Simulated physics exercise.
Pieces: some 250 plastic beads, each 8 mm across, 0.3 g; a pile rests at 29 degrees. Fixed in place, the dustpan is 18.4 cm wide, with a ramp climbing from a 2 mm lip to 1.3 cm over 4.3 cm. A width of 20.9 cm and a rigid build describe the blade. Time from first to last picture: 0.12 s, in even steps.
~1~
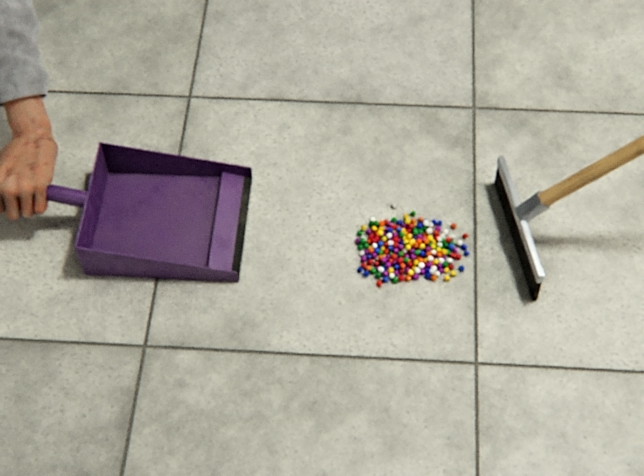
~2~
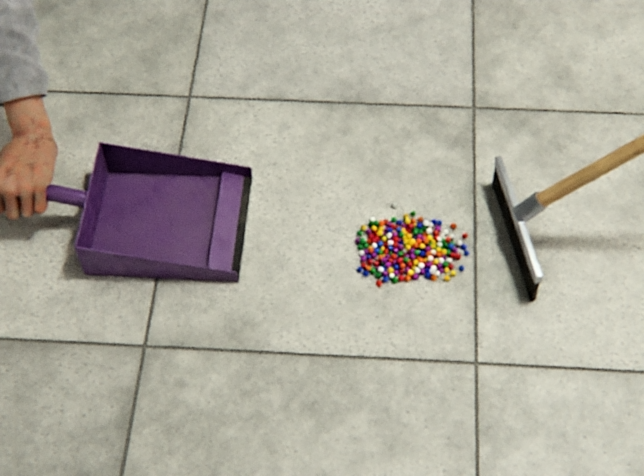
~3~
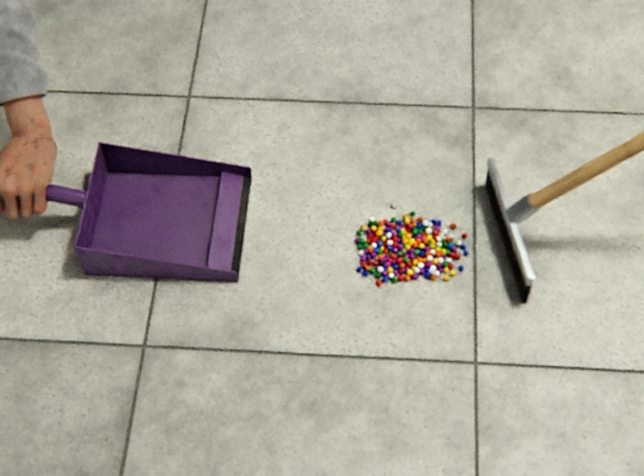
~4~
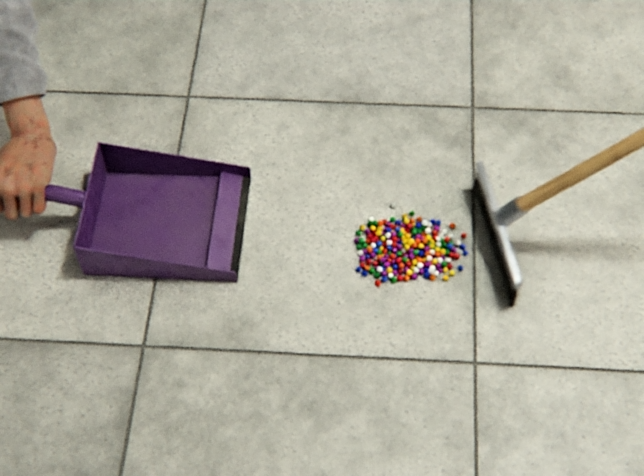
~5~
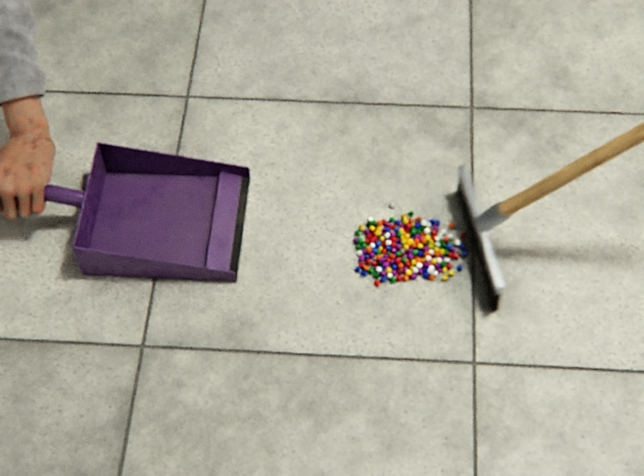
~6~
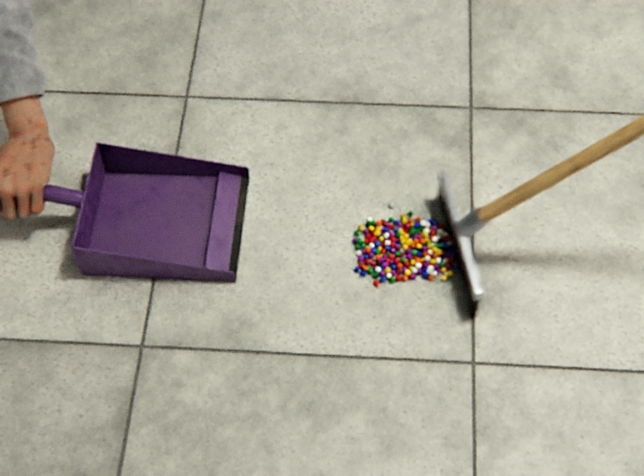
Squeegee with a wooden handle sliding left across grey tiles into colourful beads while a hand holds a purple dustpan still.
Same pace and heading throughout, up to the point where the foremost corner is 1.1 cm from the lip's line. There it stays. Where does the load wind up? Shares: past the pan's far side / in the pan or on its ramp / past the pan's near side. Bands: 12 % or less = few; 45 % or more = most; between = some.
Shares - far side: Few; pan: Some; near side: Most.
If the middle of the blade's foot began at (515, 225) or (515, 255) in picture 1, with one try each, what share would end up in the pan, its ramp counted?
Roughly 25 % and 15 %.
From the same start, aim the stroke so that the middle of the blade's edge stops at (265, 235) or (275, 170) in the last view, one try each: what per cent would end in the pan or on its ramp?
Close to 35 and 20 percent, in that order.
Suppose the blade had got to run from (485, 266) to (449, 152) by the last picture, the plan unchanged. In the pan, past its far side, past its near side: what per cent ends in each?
Per cent by place - pan 25, far side 5, near side 40.
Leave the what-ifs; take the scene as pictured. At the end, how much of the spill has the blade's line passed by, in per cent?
Around 10 per cent.
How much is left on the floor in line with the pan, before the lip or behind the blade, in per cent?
Close to 20 per cent of them end up there.
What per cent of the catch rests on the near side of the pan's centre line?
About 80 per cent.
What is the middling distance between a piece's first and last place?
I'd put it near 48 cm.
Then, 0.12 s after the last picture, middle of the blade 16 cm from the lip; 0 % over the lip, far side 0 %, near side 30 %.
Then, 0.21 s after the last picture, middle of the blade 6 cm from the lip; 0 % over the lip, far side 5 %, near side 50 %.
Then, 0.43 s after the last picture, middle of the blade 4 cm from the lip; 30 % over the lip, far side 5 %, near side 55 %.
In the end, far side 5 %, pan 20 %, near side 55 %, in front of the lip or behind the blade 20 %.
